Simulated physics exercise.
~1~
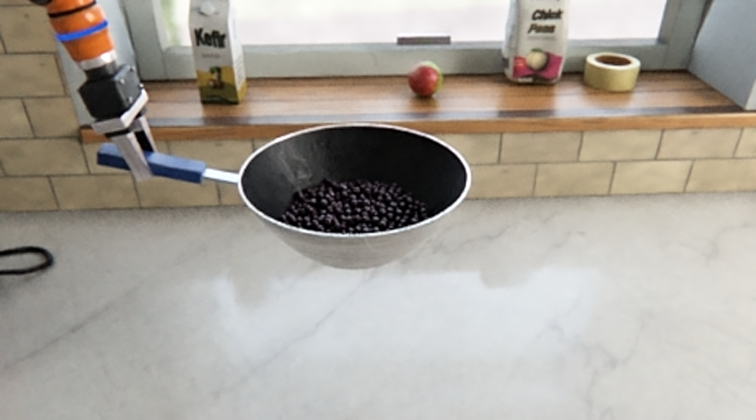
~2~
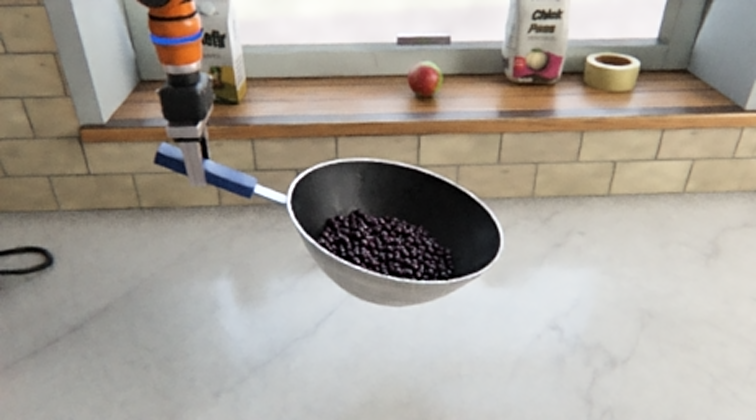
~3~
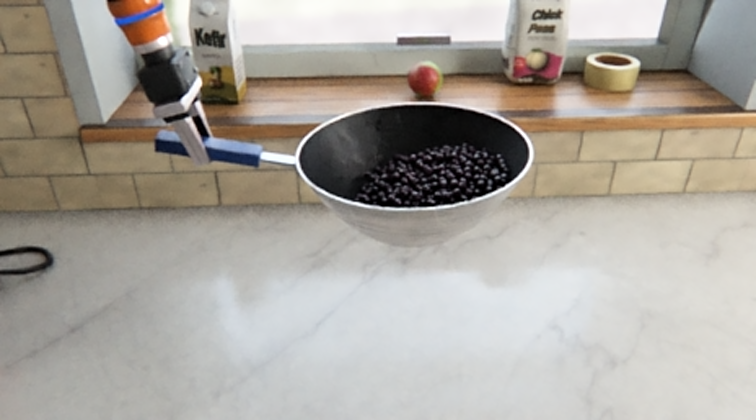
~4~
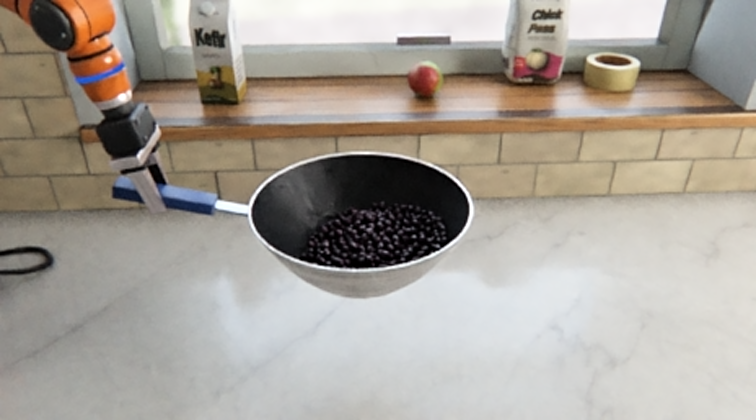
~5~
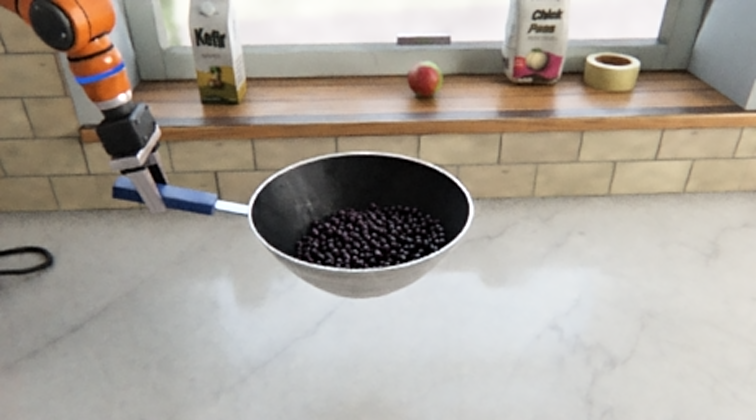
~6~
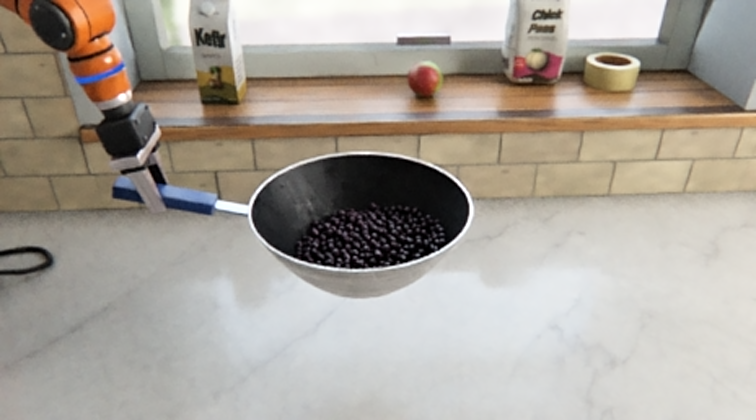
A wok of dark beads swings right, tilting, then returns left and holds still.
